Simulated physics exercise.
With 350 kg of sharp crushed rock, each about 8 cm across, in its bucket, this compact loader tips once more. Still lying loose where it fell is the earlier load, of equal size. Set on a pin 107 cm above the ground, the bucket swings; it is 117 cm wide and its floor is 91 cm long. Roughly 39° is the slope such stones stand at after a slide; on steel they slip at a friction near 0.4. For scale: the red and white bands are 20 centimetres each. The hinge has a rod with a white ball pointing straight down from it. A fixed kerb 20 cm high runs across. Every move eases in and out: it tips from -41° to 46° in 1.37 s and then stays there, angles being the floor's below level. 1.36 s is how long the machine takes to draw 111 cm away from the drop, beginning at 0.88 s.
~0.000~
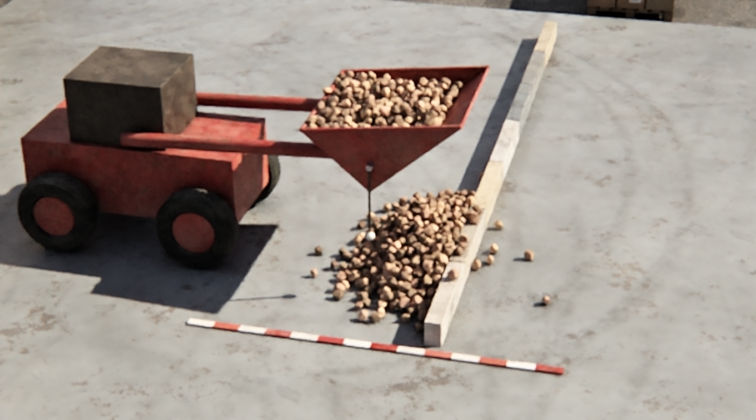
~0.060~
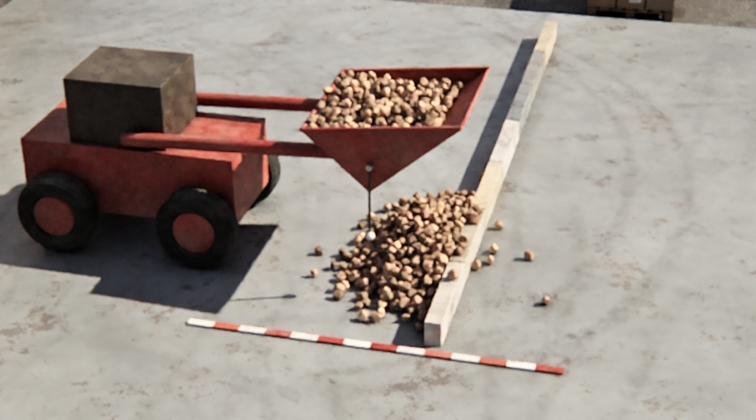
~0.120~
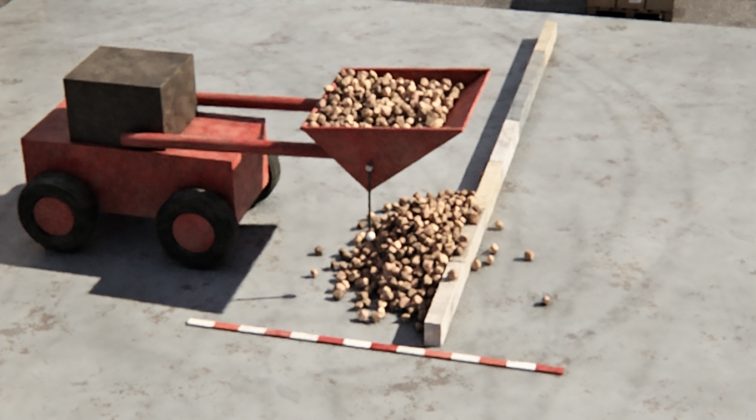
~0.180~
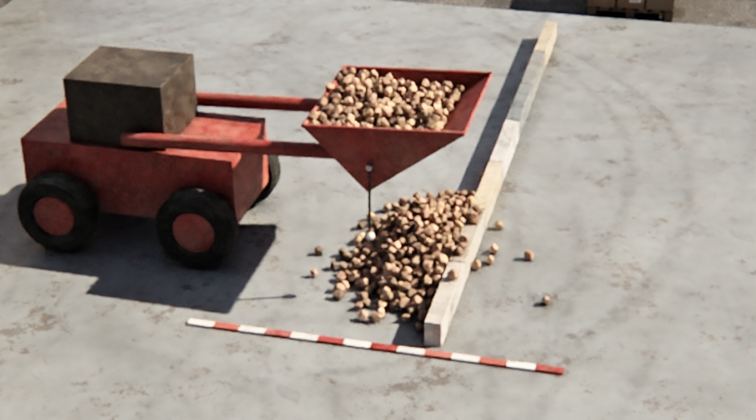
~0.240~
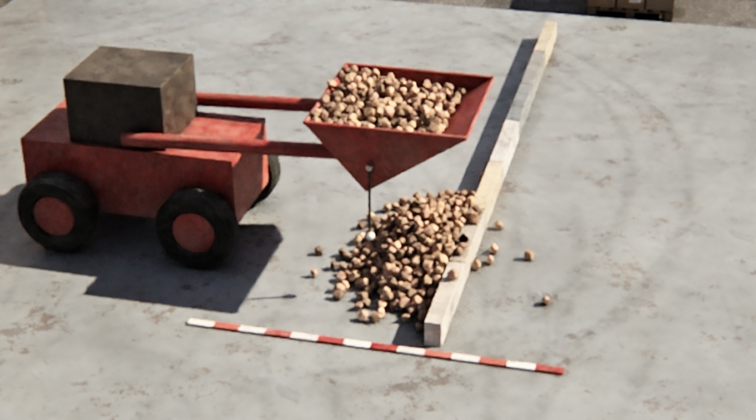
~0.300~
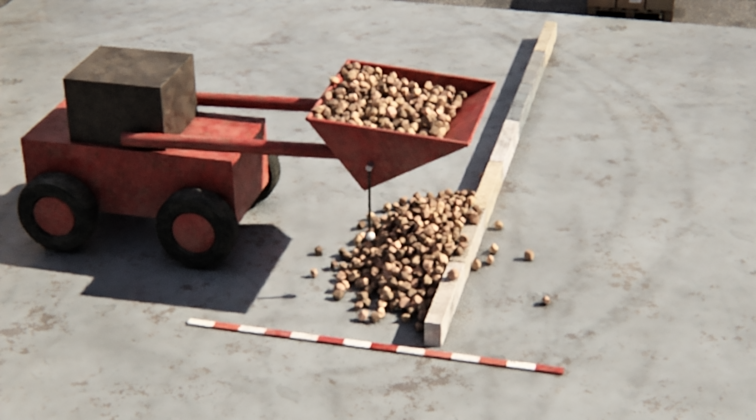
A red loader with a dark box on top and black wheels stands at the left of a grey concrete yard, seen from above and to one side in sunlight. Its arms hold a red bucket of brown stones over a loose pile against a pale wooden beam, with a red-and-white banded strip in front. The bucket tilts slightly, its stones shifting a little, while the loader, pile and camera stay still.
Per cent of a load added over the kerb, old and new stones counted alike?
Some 18 %.
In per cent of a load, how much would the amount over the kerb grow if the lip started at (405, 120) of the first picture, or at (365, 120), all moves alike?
Roughly 0 per cent, then 0 per cent.
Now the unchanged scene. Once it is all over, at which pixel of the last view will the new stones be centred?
(422, 241).
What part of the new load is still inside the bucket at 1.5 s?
About 15 per cent.
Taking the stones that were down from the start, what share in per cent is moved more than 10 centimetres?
Close to 5 in a hundred of them.
After 1.0 s the floor is at 33°; in per cent of one load, 99 in the bucket, 100 on this side of the kerb, 1 over the kerb; the foremost stones are at (498, 248).
After 1.5 s the floor is at 46°; in per cent of one load, 15 in the bucket, 176 on this side of the kerb, 9 over the kerb; the foremost stones are at (519, 258).
After 2.7 s the floor is at 46°; in per cent of one load, 0 in the bucket, 181 on this side of the kerb, 19 over the kerb; the foremost stones are at (560, 260).
After 5.3 s the floor is at 46°; in per cent of one load, 0 in the bucket, 181 on this side of the kerb, 19 over the kerb; the foremost stones are at (560, 260). Net gain over the kerb, 18.
